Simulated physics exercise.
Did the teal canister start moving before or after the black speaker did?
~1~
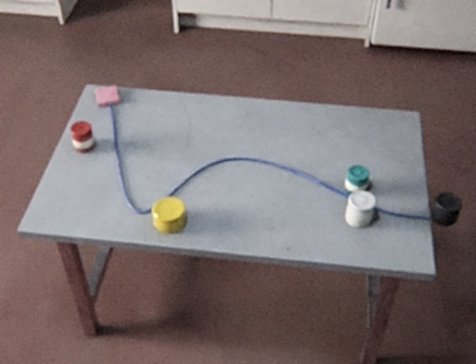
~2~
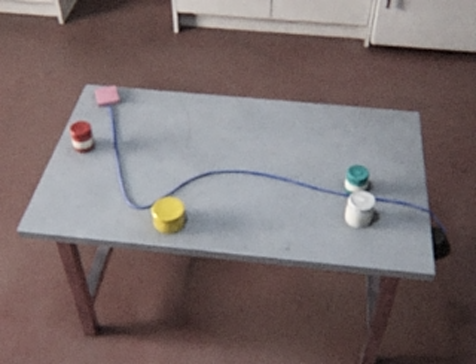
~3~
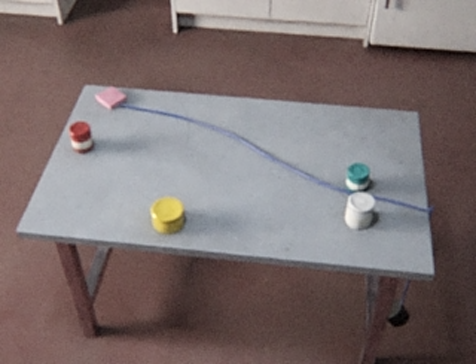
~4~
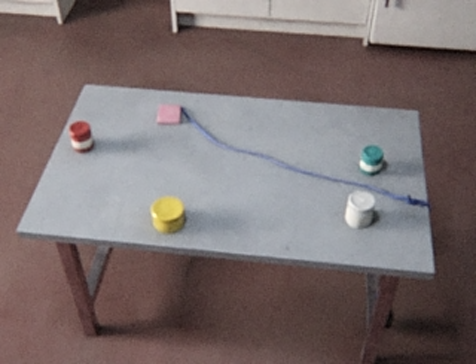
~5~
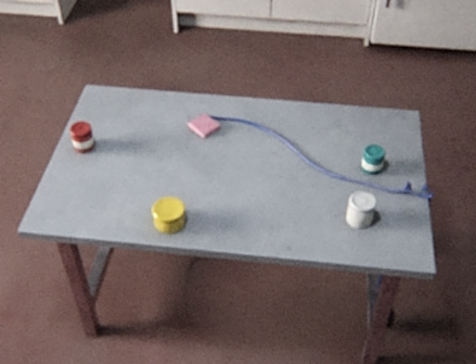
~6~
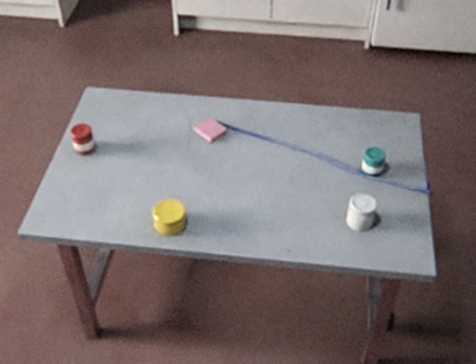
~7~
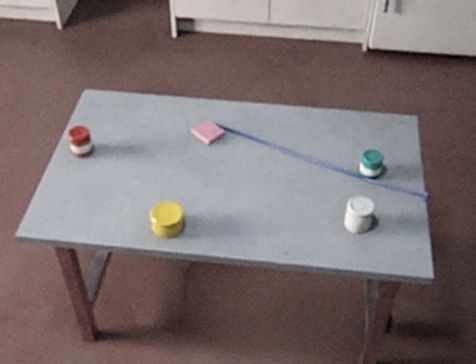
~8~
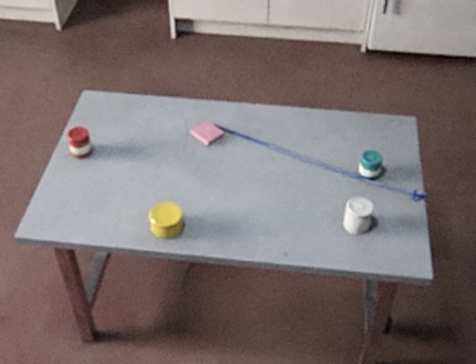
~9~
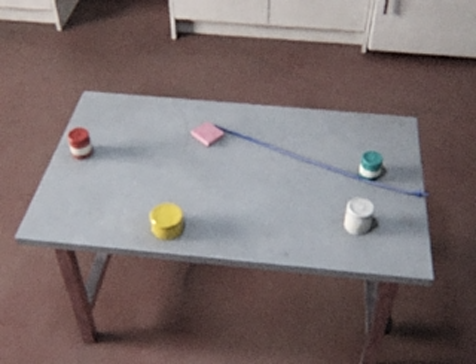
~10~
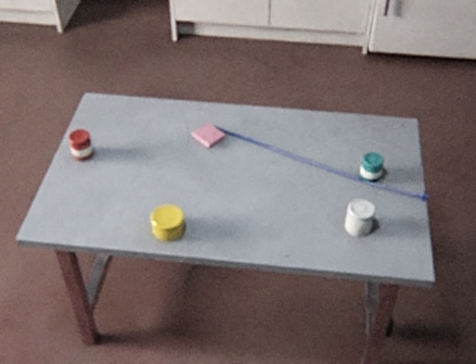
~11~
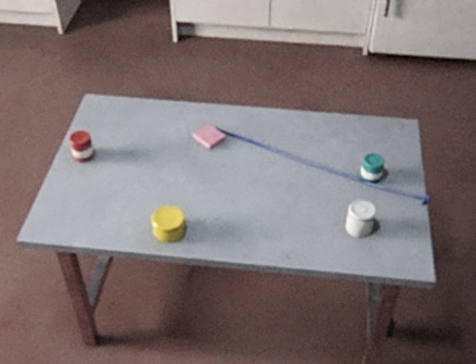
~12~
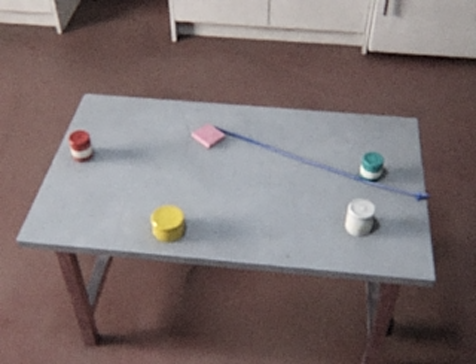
It started after. The black speaker was already dropping off the right side of the table while the teal canister was still in its place, and the canister only shifted later.
A black speaker dropped off the right side of a gray table, pulling its blue cable straight, dragging the pink phone to the right and nudging the teal canister. Everything then settled, with the phone still on the table and the cable over the edge.
